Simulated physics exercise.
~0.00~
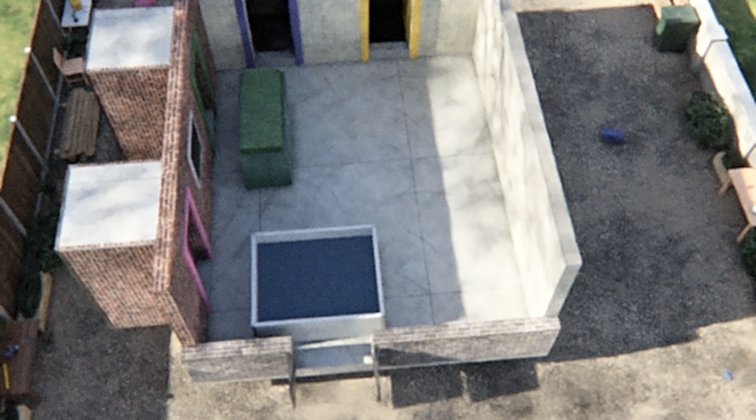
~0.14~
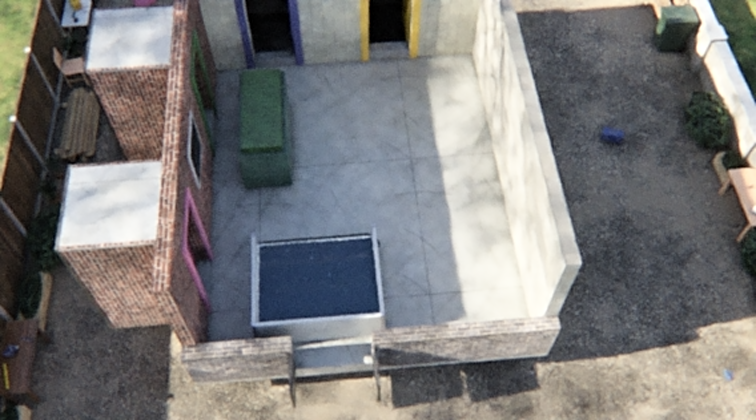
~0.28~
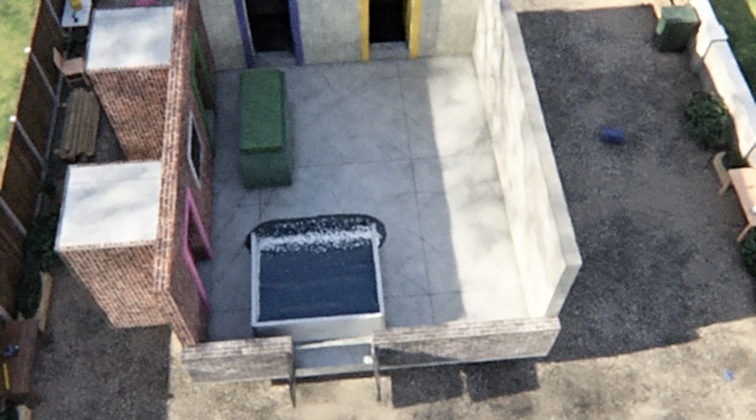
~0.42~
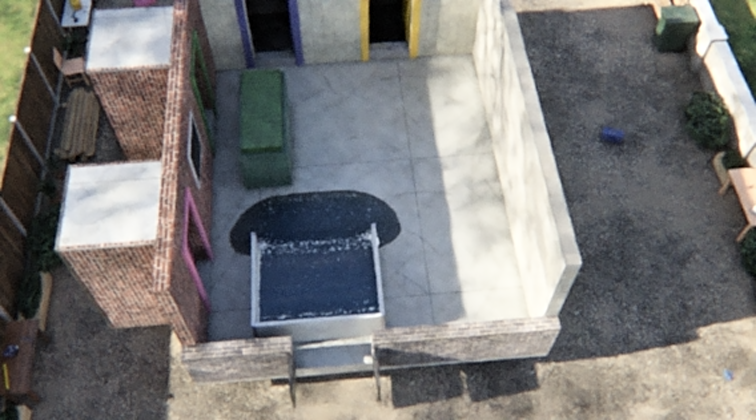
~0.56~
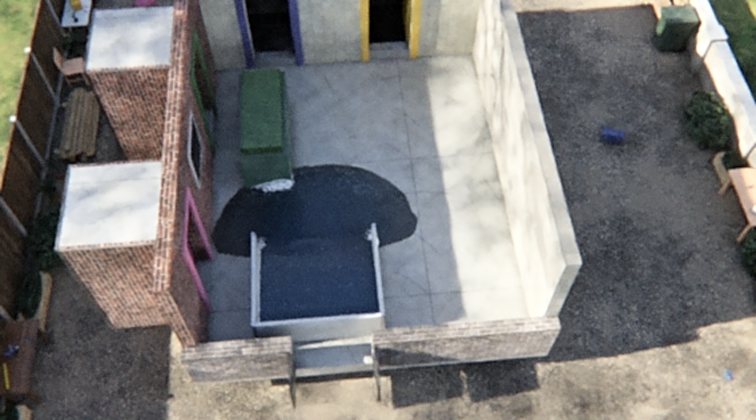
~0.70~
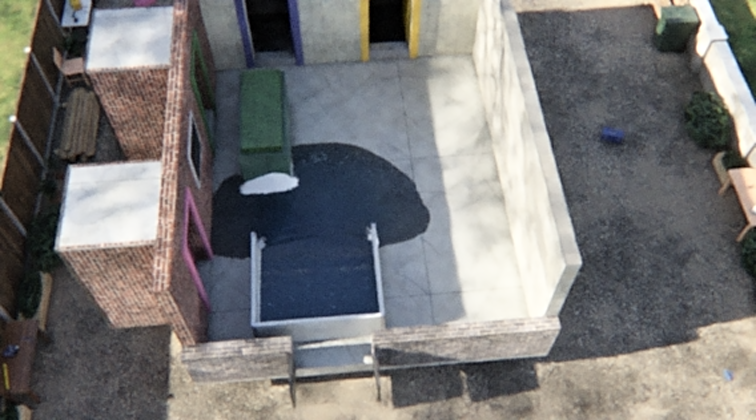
Dark water poured out of the far side of the open tank in the walled court, then spread across the pale floor in a widening pool, foaming white against the green block.
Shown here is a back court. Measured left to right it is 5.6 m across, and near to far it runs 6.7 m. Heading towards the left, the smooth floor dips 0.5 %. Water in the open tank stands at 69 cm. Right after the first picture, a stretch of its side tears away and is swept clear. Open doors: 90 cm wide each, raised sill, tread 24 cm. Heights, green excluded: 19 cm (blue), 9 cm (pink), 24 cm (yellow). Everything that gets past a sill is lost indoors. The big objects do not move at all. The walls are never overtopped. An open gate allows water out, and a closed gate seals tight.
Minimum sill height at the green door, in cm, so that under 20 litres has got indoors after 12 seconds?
Approx. 10 cm.
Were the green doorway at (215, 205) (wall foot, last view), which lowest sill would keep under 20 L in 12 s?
About 26 cm.
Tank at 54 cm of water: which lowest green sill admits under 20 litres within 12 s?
Around 7.5 cm high.
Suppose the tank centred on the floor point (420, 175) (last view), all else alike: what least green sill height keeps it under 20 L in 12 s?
10.0 cm, give or take.
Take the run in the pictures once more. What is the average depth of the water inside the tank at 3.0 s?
On average, around 11 cm.
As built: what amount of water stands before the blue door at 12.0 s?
You'd measure close to 6.0 cm there.
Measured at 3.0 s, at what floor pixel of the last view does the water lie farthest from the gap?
Look about (473, 53) in the last picture.
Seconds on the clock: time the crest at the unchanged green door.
About 5.0 seconds.
After 1.4 s water covers 40 % of the floor, deepest (40 cm) near (288, 190); 4 cm at the green door, 0 litres in over its 22 cm sill.
After 3.0 s water covers 70 % of the floor, deepest (41 cm) near (473, 53); 5 cm at the green door, 0 litres in over its 22 cm sill.
After 12.0 s water covers 100 % of the floor, deepest (11 cm) near (508, 263); 5 cm at the green door, 0 litres in over its 22 cm sill.
At the green door as built, the water arrived by 1.3 s and peaked near 16 cm at 5.0 s.
With a sill of 9 cm, 29 litres would have come in within the 12 s; with 12 cm, 8 litres. So under 20 litres takes about 10 cm.
